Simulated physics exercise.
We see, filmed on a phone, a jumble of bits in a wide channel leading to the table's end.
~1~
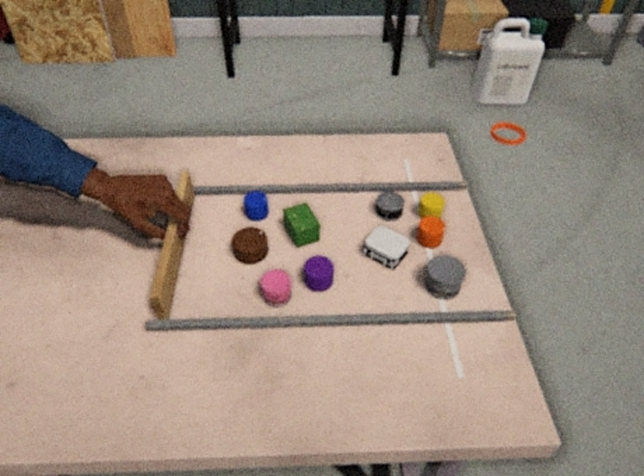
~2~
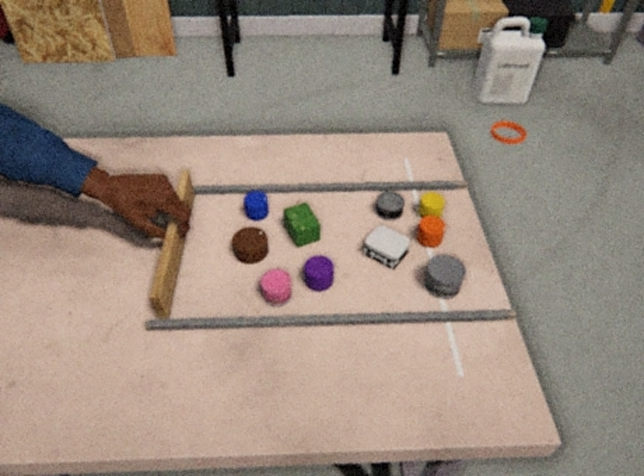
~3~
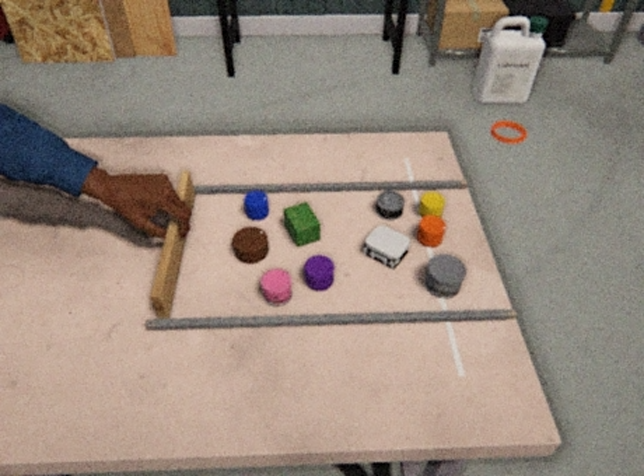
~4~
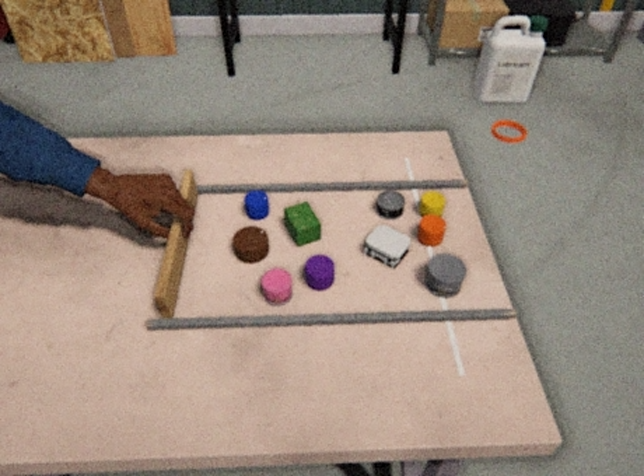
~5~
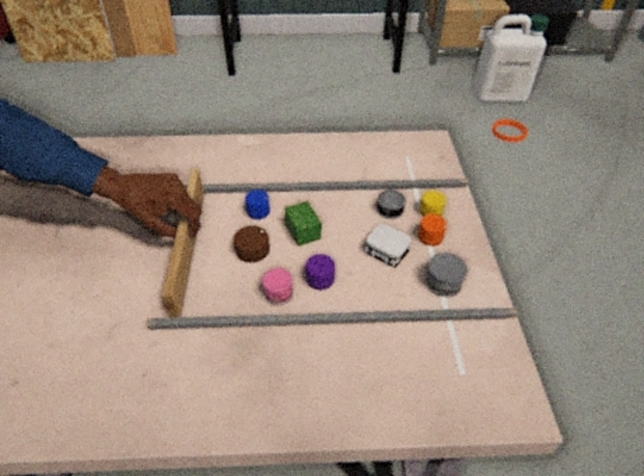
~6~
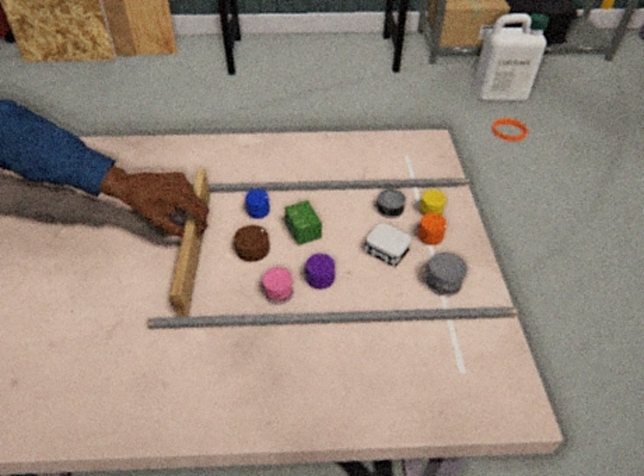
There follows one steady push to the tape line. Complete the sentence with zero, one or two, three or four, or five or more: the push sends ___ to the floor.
The push sends zero to the floor.
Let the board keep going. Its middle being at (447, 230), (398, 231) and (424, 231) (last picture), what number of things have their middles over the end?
The counts would come out as 3, 0 and 0.
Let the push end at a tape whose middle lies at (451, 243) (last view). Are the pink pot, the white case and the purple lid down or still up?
In order, the pink pot keeps its spot, then the white case goes off the edge, then the purple lid keeps its spot.
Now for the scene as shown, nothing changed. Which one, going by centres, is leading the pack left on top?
Nearest once everything settles: Yellow lid.
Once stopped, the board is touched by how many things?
So the total is 5.
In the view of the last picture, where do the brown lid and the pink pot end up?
Listed as asked: First (448, 241), and then (459, 288).
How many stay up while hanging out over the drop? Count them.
Tally: 2.
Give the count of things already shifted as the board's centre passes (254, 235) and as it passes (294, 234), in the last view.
First 2 and then 5.
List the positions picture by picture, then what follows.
The first picture shows yellow lid (431, 208); grey pot (444, 277); orange lid (431, 232); board (175, 239); tape (428, 246).
The second picture shows grey pot (444, 277); black pot (390, 206).
The third picture shows orange lid (431, 232); white case (387, 247).
The fourth picture shows yellow lid (432, 206); brown lid (251, 245).
The fifth picture shows grey pot (446, 275); pink pot (278, 286).
The sixth picture shows yellow lid (433, 204); grey pot (446, 274); orange lid (432, 229); board (193, 237); tape (429, 243).
A little later, none off yet; yellow lid at rest near (433, 204); grey pot at rest near (446, 274); orange lid at rest near (432, 229).
Next, none off yet; yellow lid at rest near (433, 204); grey pot at rest near (446, 274); orange lid at rest near (433, 229).
When it is over, the number that fall off is zero.
